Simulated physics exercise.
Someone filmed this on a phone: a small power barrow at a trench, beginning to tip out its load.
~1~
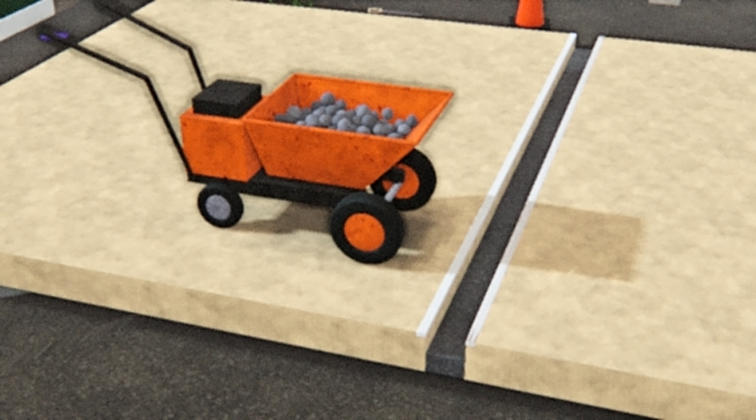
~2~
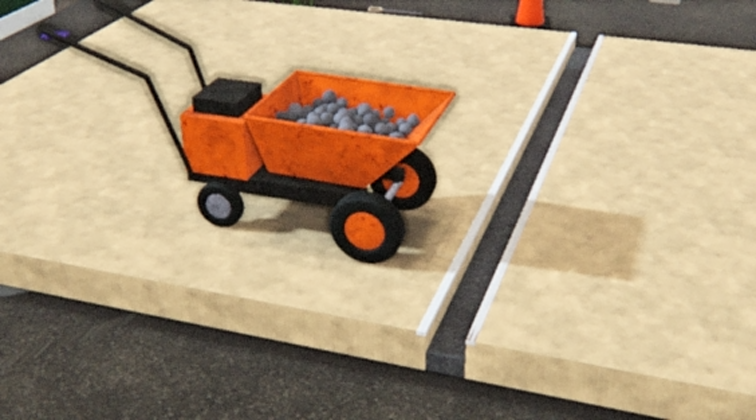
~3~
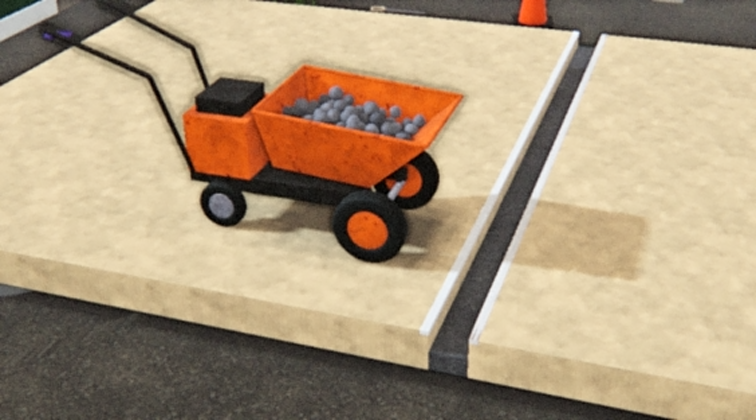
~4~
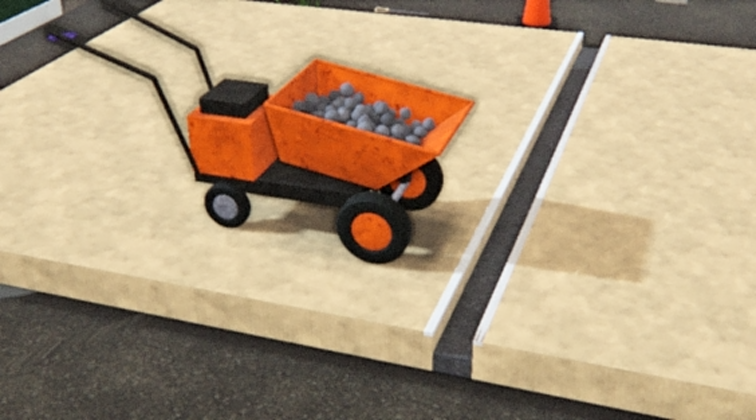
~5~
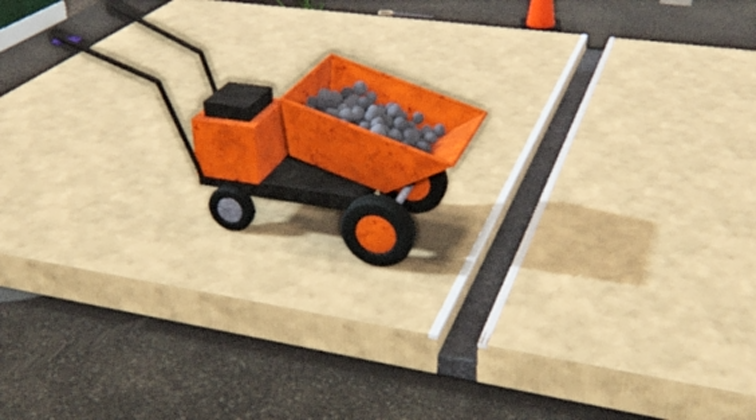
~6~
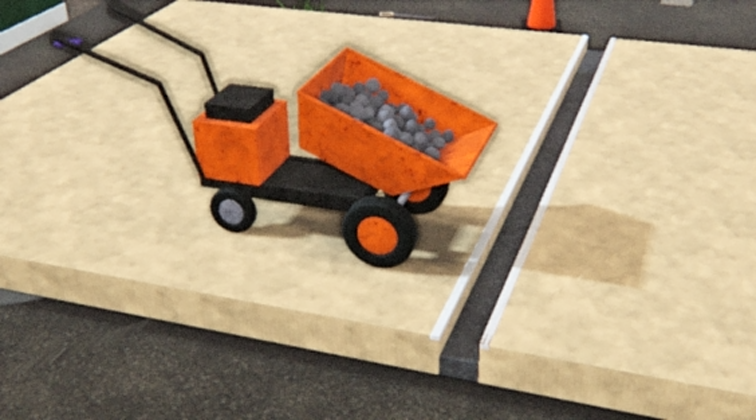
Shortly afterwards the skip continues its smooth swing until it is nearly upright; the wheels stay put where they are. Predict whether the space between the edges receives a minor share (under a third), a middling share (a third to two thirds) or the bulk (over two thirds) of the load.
It receives a minor share.
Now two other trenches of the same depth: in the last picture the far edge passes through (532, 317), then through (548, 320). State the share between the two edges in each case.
Result, try 1: 60 in a hundred; try 2: 70 in a hundred.
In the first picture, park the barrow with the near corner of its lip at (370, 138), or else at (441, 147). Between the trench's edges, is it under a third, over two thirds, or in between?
First spot: One to two thirds; second spot: Under a third.
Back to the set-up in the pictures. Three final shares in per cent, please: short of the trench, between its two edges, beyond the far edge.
Approximate split: Short 0 percent, between 15 percent, beyond 55 percent.
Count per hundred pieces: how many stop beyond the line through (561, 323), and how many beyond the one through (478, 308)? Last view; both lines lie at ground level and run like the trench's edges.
Around 10 per cent for the first, and 60 per cent for the second.
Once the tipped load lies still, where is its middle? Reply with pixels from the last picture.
Around (544, 256).
Just after the last frame, skip tipped steeply; every one in the skip.
A moment on, skip tipped right over; roughly two thirds in the skip; about a tenth in or heaped over the trench; roughly a third beyond it; just a few falling.
Further on, skip tipped right over; roughly a third in the skip; about a tenth in or heaped over the trench; roughly half beyond it.
When it is over, skip tipped right over; roughly a third in the skip; about a tenth in or heaped over the trench; roughly half beyond it.
